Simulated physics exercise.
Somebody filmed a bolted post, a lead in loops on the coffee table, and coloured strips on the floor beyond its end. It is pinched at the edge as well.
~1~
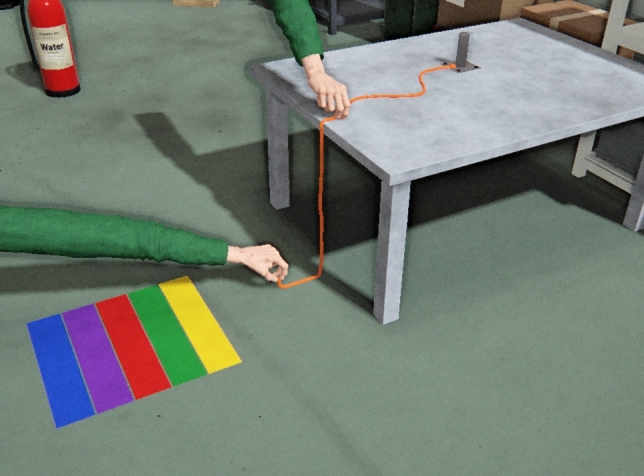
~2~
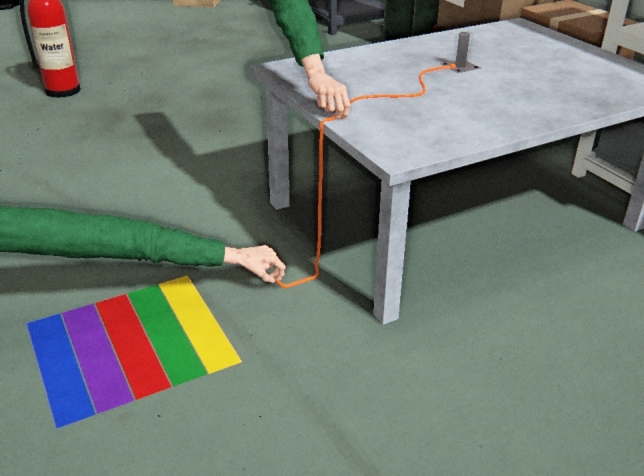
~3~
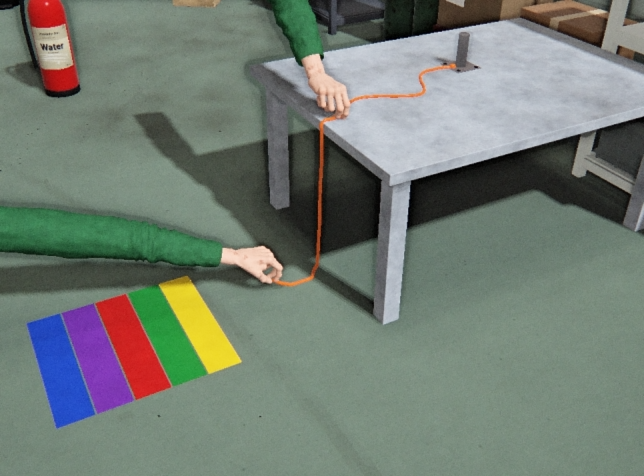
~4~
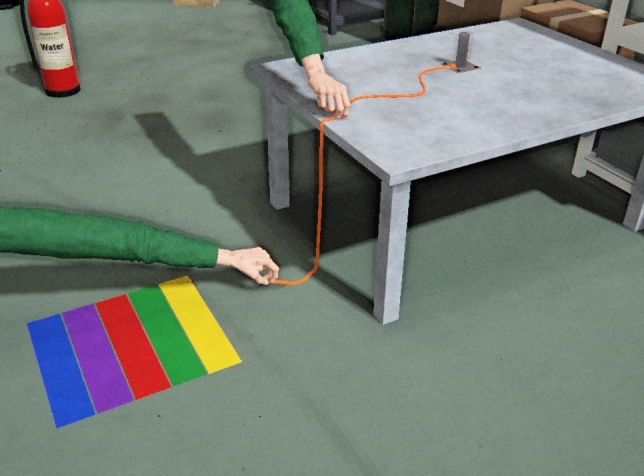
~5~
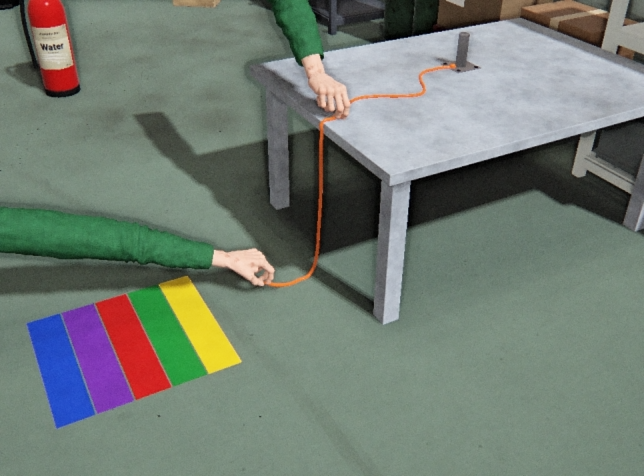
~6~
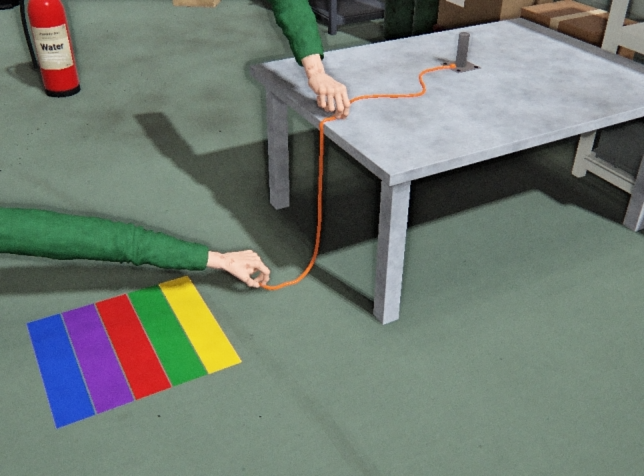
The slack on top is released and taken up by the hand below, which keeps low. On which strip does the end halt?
It gets as far as the red strip.
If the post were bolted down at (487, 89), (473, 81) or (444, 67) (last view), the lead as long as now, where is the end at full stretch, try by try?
In that order: (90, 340), (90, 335) and (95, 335).
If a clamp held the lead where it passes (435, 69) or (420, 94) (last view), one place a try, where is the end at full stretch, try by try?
In that order: (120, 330) and (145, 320).
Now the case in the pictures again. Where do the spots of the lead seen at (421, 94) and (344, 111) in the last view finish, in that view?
About (388, 90), and the other about (313, 120).
Soon after, end near (193, 305); over yellow.
After that, end near (146, 320); over green.
At the stop, end near (119, 329); over red. The red one.
